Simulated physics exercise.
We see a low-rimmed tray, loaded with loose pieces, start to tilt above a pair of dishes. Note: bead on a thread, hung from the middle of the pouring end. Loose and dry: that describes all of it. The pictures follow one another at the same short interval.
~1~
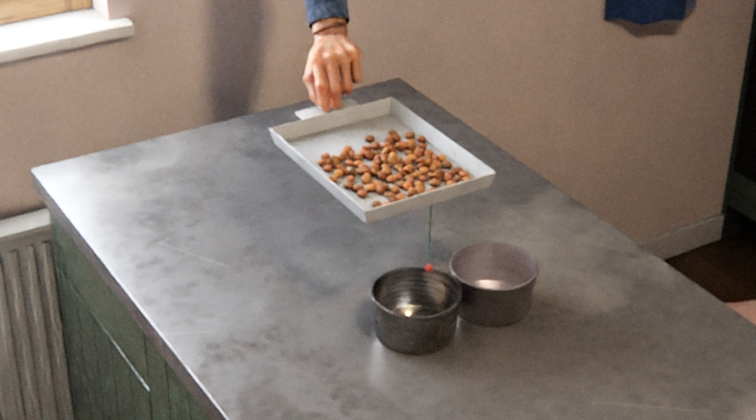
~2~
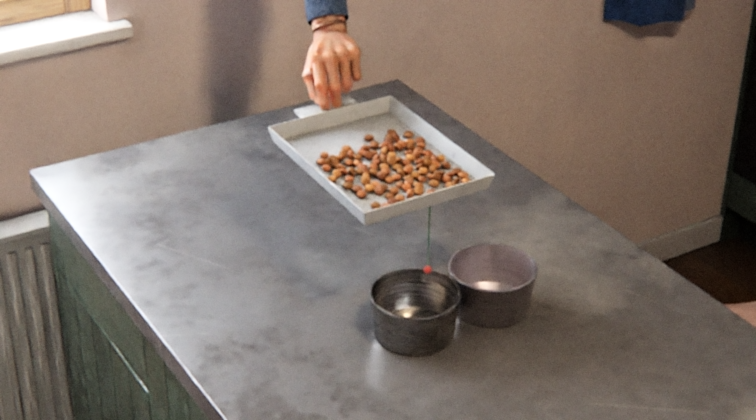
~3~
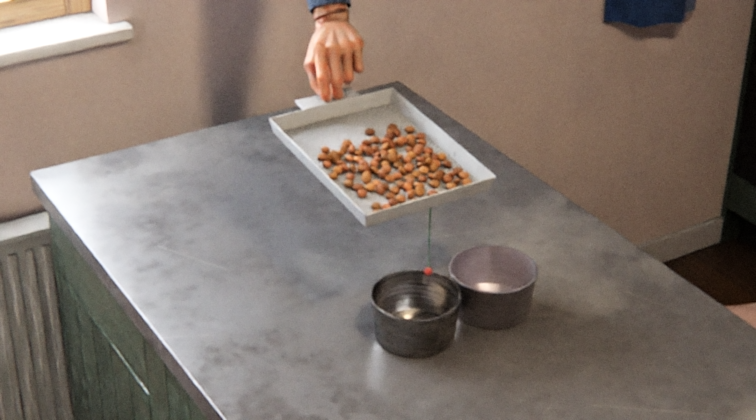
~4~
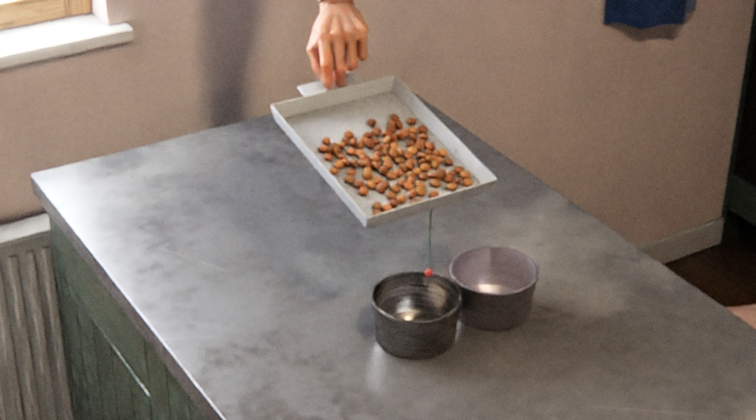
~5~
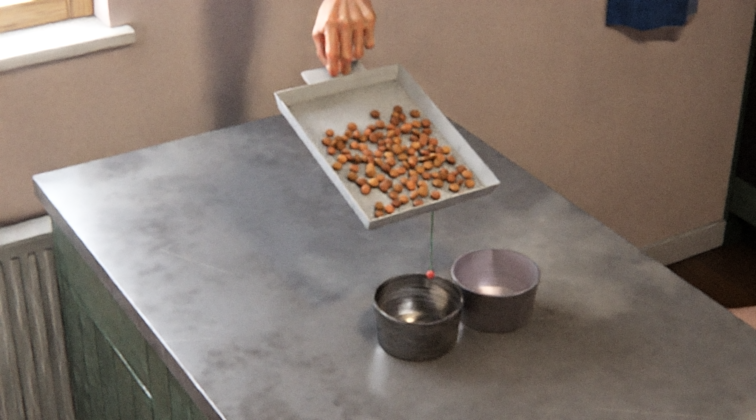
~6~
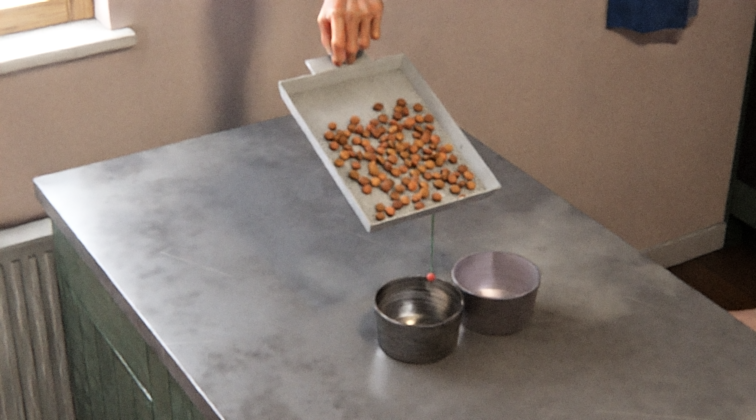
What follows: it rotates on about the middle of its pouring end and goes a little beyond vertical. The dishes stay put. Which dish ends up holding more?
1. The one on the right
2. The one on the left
2.
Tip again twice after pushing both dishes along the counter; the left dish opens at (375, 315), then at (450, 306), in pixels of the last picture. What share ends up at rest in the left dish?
First placement: 20 per cent; second placement: 60 per cent.
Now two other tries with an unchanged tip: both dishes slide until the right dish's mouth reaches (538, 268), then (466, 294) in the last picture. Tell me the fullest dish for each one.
For the first place, the dish on the left side; for the second, the dish on the right side.
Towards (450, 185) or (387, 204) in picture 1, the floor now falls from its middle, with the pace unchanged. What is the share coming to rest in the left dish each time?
0 % and 50 %.
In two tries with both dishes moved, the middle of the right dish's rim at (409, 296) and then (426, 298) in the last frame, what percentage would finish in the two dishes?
The first gives 30 %, the second 50 %.
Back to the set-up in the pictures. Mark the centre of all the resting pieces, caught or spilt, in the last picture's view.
I'd mark it at roughly (439, 340).
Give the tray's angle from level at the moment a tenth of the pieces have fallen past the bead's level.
Near 85 degrees.
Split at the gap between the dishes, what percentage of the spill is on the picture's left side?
I'd put it at close to 30 per cent.
Just after the last frame, tray tipped steeply; almost all on the tray; just a few in the air.
A moment on, tray tipped past a quarter turn; roughly a quarter on the tray; roughly a quarter in the left dish; about a tenth in the right dish; roughly a quarter outside both; roughly a quarter in the air.
Further on, tray tipped past a quarter turn; roughly half in the left dish; roughly a quarter in the right dish; roughly a third outside both.
When it is over, tray tipped past a quarter turn; roughly half in the left dish; roughly a quarter in the right dish; roughly a third outside both.
